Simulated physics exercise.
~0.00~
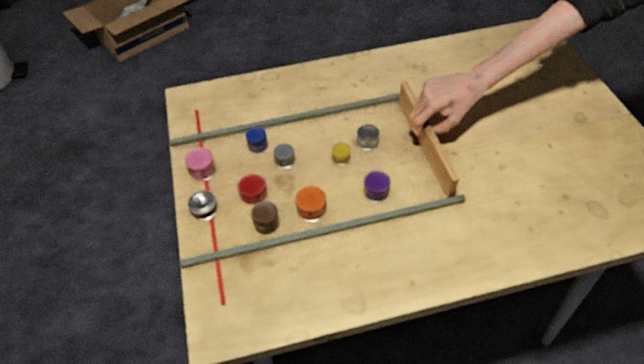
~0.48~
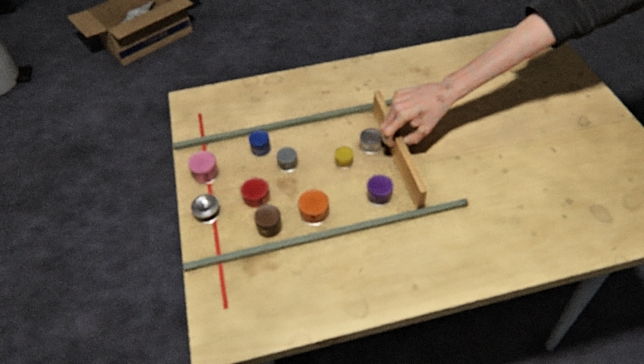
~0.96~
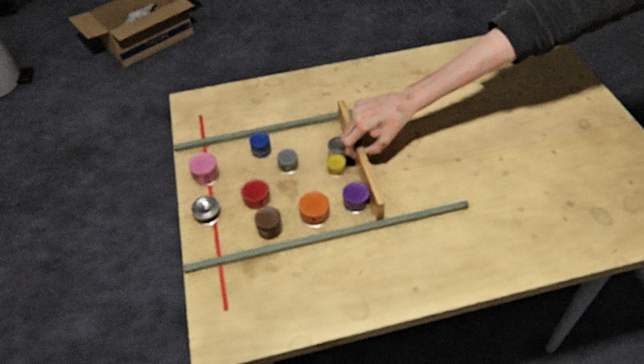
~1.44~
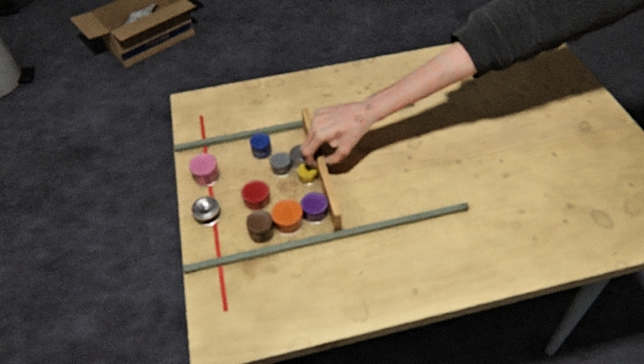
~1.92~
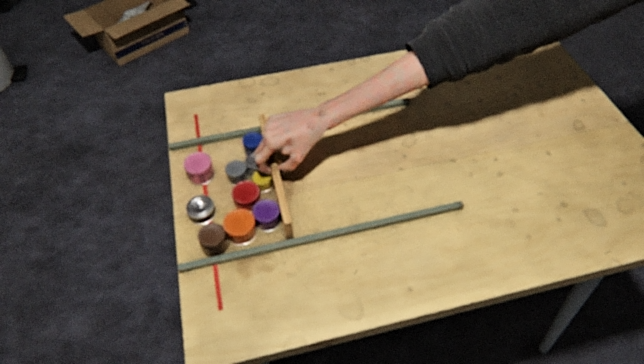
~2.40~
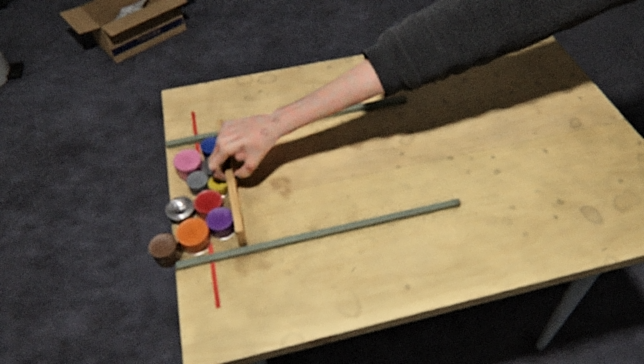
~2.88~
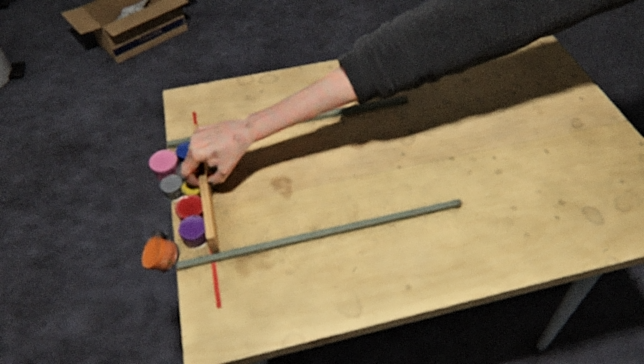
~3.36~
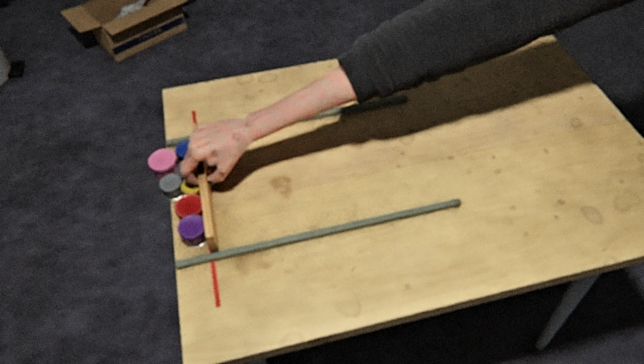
A wooden board, pushed left by a hand between two rails, swept a scatter of small colourful tubs toward the table's edge, where the brown, silvery-black and orange ones went over before the board stopped near the red tape, leaving the rest bunched up.
